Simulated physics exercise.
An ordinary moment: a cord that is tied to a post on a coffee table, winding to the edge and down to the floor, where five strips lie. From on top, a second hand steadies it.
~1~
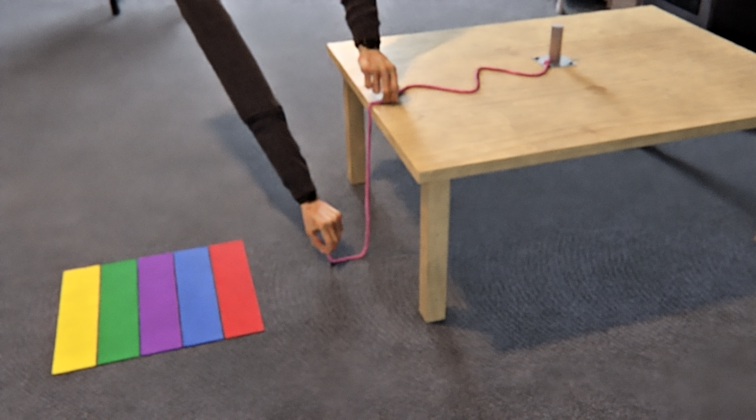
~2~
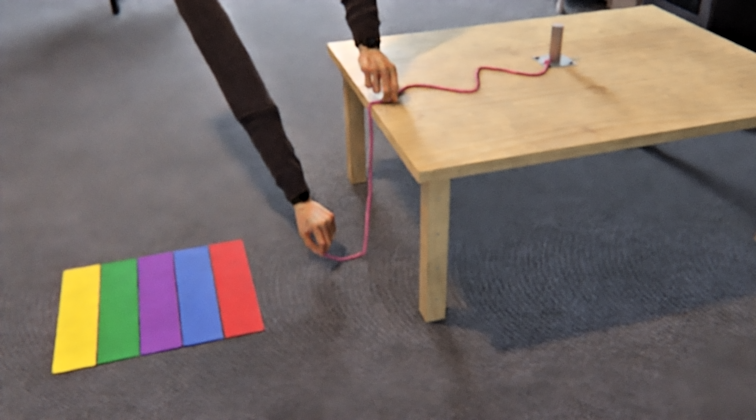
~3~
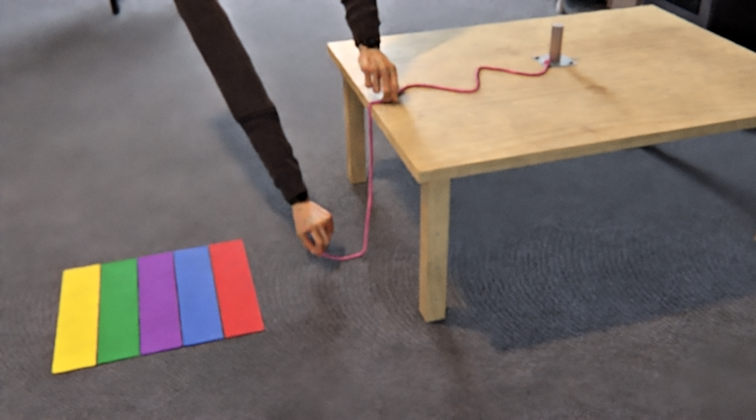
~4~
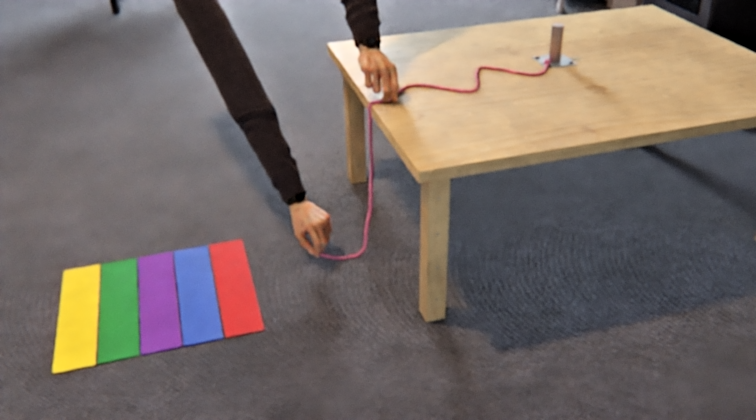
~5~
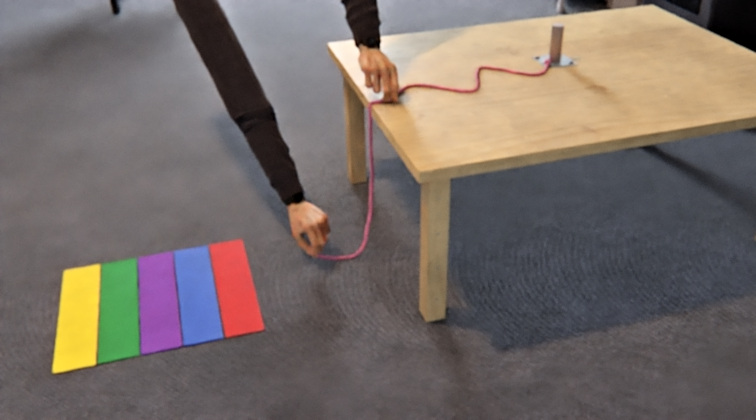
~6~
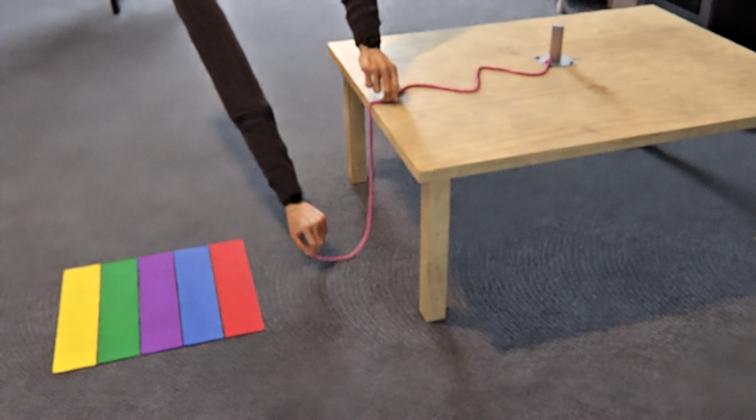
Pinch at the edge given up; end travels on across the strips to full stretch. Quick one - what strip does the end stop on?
The green strip.
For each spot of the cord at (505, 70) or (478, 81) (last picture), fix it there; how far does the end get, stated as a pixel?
The two answers, in sequence: (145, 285) and (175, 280).
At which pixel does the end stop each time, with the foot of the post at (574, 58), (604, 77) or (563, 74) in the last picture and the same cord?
First (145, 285), then (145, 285), then (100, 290).
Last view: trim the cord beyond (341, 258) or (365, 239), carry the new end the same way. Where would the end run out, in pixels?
Case by case: (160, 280), then (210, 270).
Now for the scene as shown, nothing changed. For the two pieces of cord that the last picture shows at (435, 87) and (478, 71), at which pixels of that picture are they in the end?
They go to (366, 95) and to (452, 78).
A little later, end near (186, 276); over blue.
Next, end near (142, 284); over purple.
When it is tight, end near (116, 289); over green. It halts on the green strip.
